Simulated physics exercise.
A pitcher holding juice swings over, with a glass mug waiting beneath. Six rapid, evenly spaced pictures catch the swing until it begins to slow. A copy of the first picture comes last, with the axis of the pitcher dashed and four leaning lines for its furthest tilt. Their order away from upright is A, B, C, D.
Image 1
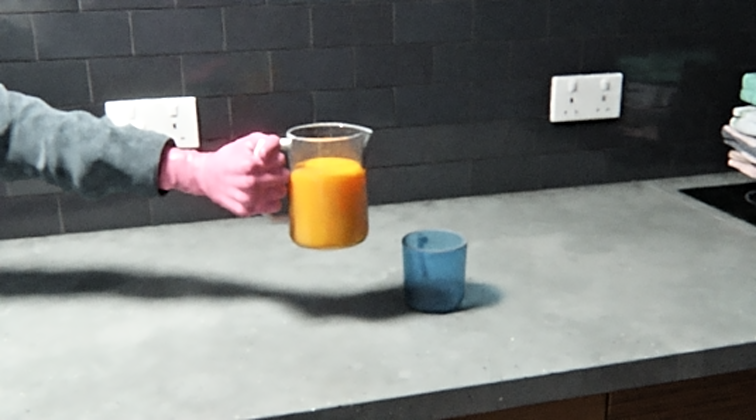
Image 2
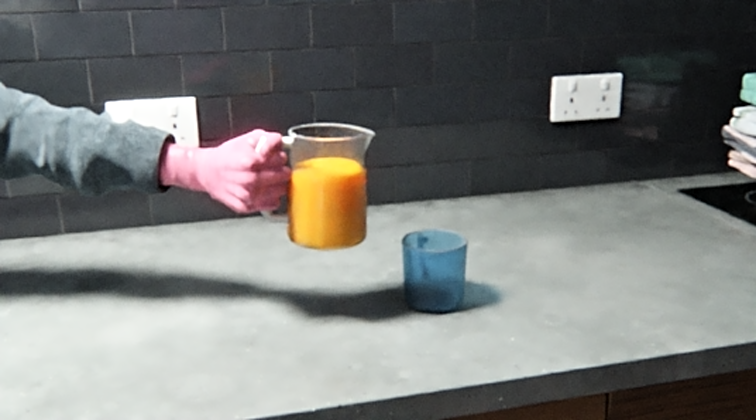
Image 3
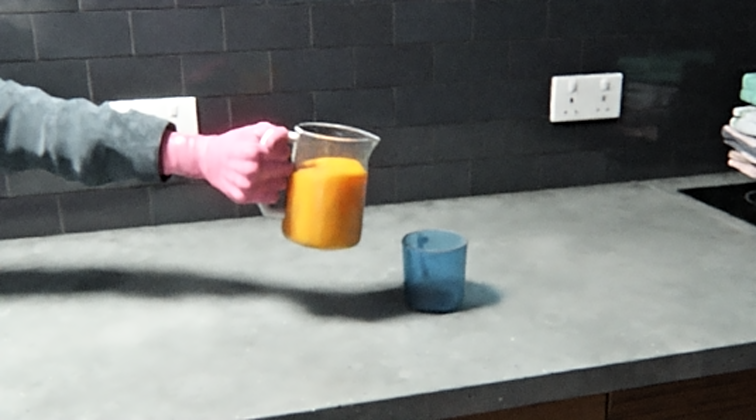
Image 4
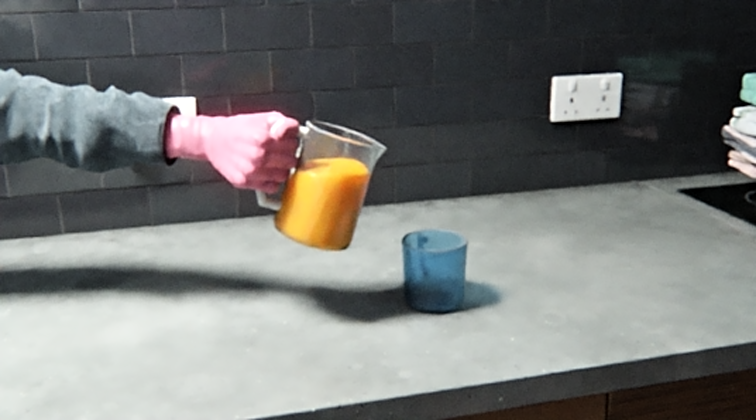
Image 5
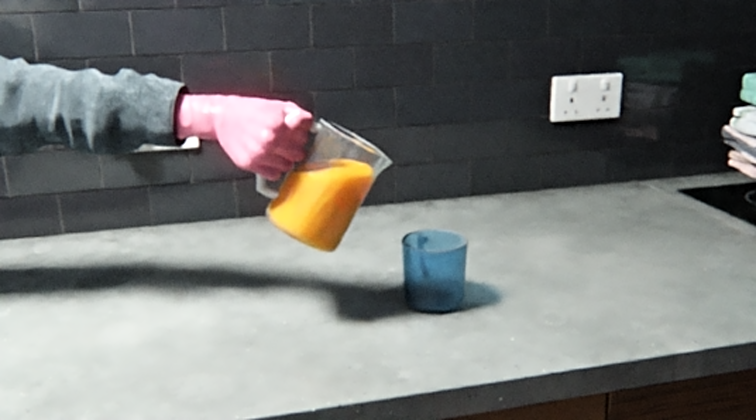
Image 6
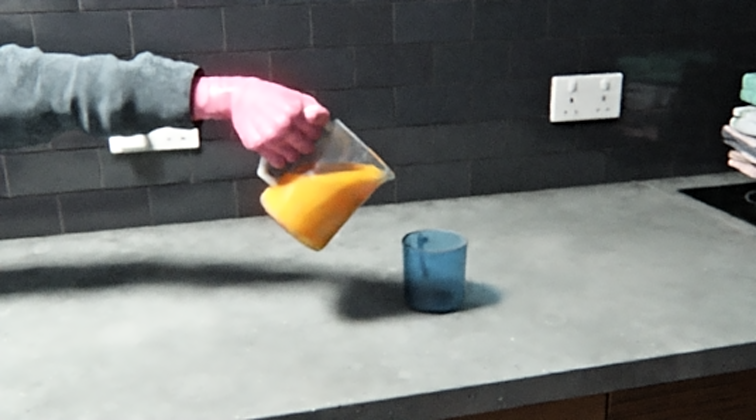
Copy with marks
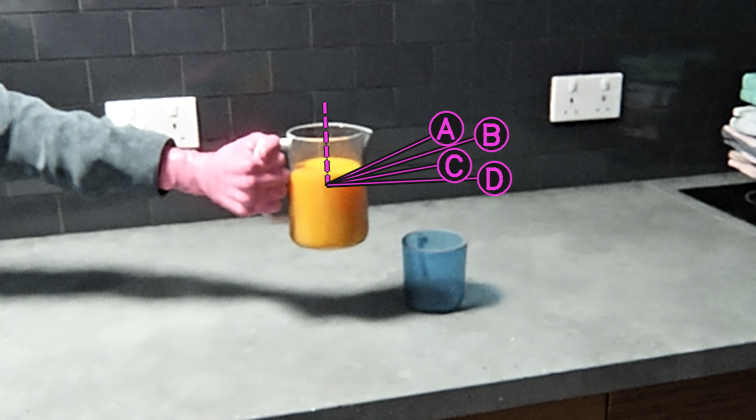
A pink-gloved hand tilts a clear pitcher of orange juice rightward above a blue glass.
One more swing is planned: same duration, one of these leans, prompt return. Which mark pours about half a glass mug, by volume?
Best: A.
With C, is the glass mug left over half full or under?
Over half.
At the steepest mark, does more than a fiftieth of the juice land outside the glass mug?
Yes.
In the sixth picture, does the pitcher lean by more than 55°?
No.
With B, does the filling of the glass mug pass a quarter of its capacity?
Yes.
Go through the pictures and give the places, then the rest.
In the first frame, upright, lip at (370, 131); rim of the glass mug round (435, 239); nothing has left yet.
In the second frame, tipped about 2°, lip at (372, 133); nothing has left yet.
In the third frame, tipped about 9°, lip at (377, 138); nothing has left yet.
In the fourth frame, tipped about 20°, lip at (384, 148); nothing has left yet.
In the fifth frame, tipped about 32°, lip at (390, 161); nothing has left yet.
In the sixth frame, tipped about 46°, lip at (393, 175); nothing has left yet.
In magenta, A at (430, 136); B at (474, 138); C at (437, 165); D at (477, 178).
Choosing A, the glass mug ends with about 50 % of what it can hold.
Choosing B, the glass mug ends with about 73 % of what it can hold.
Choosing C, the glass mug ends with about 95 % of what it can hold.
Choosing D, the glass mug is filled to the brim; 14 % of the juice is spilt.
